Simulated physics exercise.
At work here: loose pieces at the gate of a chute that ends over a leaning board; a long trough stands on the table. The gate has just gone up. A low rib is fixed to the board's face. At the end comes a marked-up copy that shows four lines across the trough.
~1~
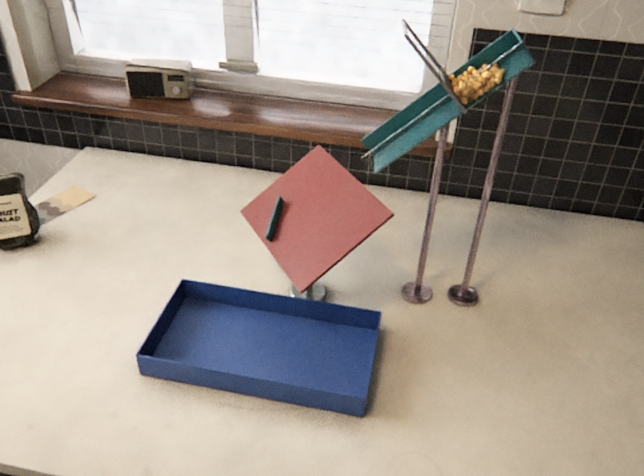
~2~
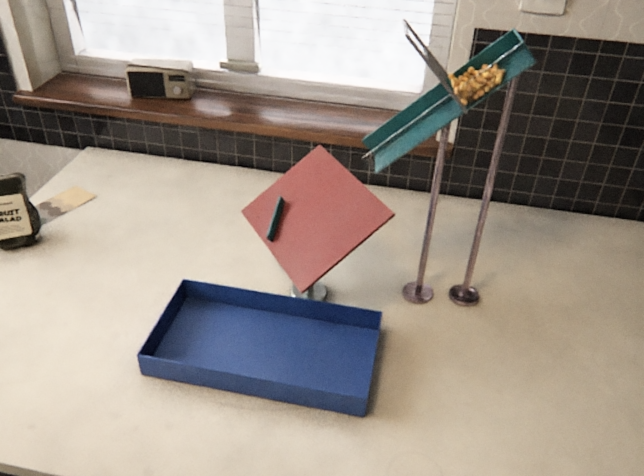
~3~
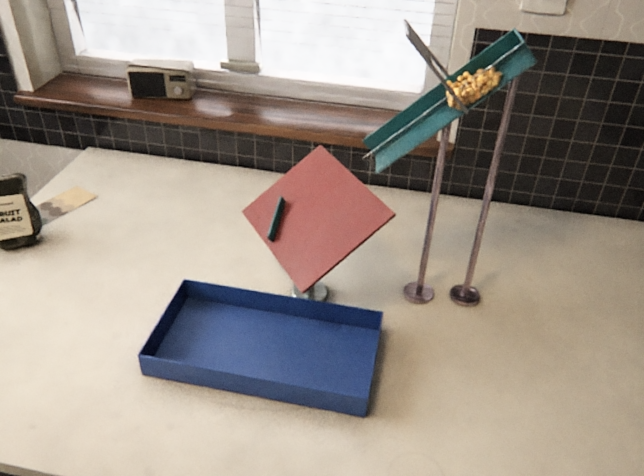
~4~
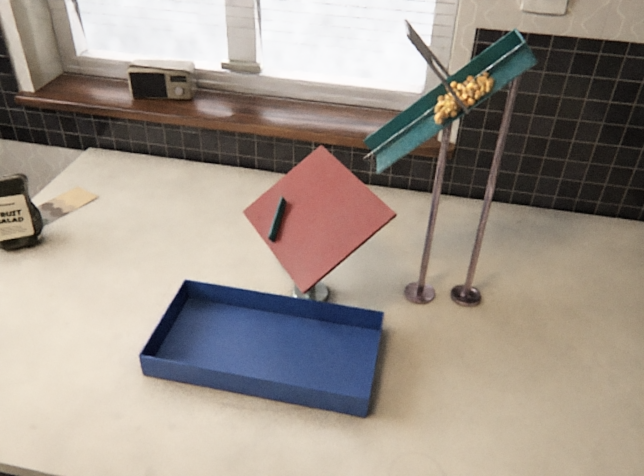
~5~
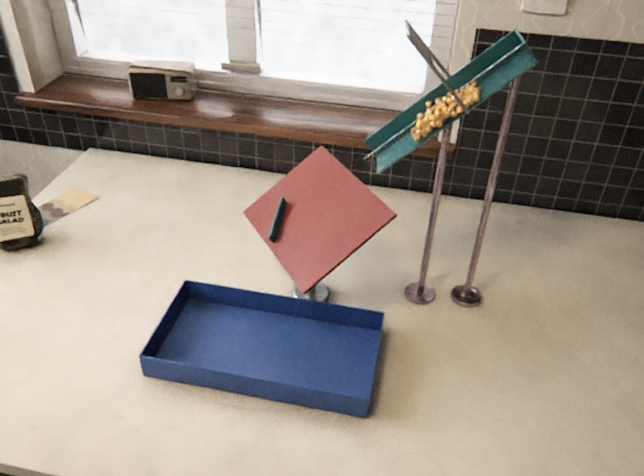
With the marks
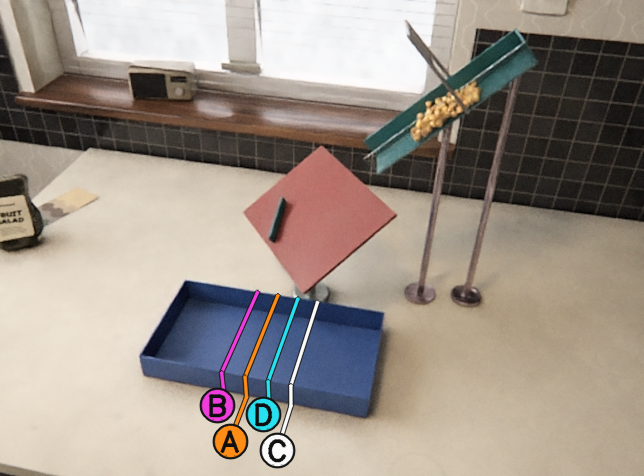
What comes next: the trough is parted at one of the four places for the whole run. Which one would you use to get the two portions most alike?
Take B.
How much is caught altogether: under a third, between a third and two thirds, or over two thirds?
Over two thirds.
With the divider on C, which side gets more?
Left.
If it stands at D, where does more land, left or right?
Left.
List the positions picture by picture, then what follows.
In the first frame, load behind the gate near (474, 81), dried chickpeas; lip of the chute near (375, 164), sloping fairly steeply.
In the second frame, middle of the board near (311, 212), tilted fairly steeply; middle of its low edge near (268, 248); of its high edge near (354, 176).
In the third frame, front corners of the trough near (138, 355) and (367, 398), empty; front of the load near (451, 101).
In the fourth frame, middle of the load near (458, 95); its front near (437, 118), close to a quarter of the way to the lip; rib from (281, 197) to (269, 237).
In the fifth frame, middle of the load near (446, 110); its front near (415, 134), close to half of the way to the lip.
On the marked copy, line A crosses the front rim at (245, 376); line B crosses the front rim at (222, 371); line C crosses the front rim at (291, 384); line D crosses the front rim at (268, 380).
If A is chosen, of what is caught, all but a few on the left of the divider, only a few on the right.
If B is chosen, of what is caught, close to a third on the left of the divider, close to two thirds on the right.
If C is chosen, of what is caught, the whole lot on the left of the divider, none at all on the right.
If D is chosen, of what is caught, the whole lot on the left of the divider, none at all on the right.
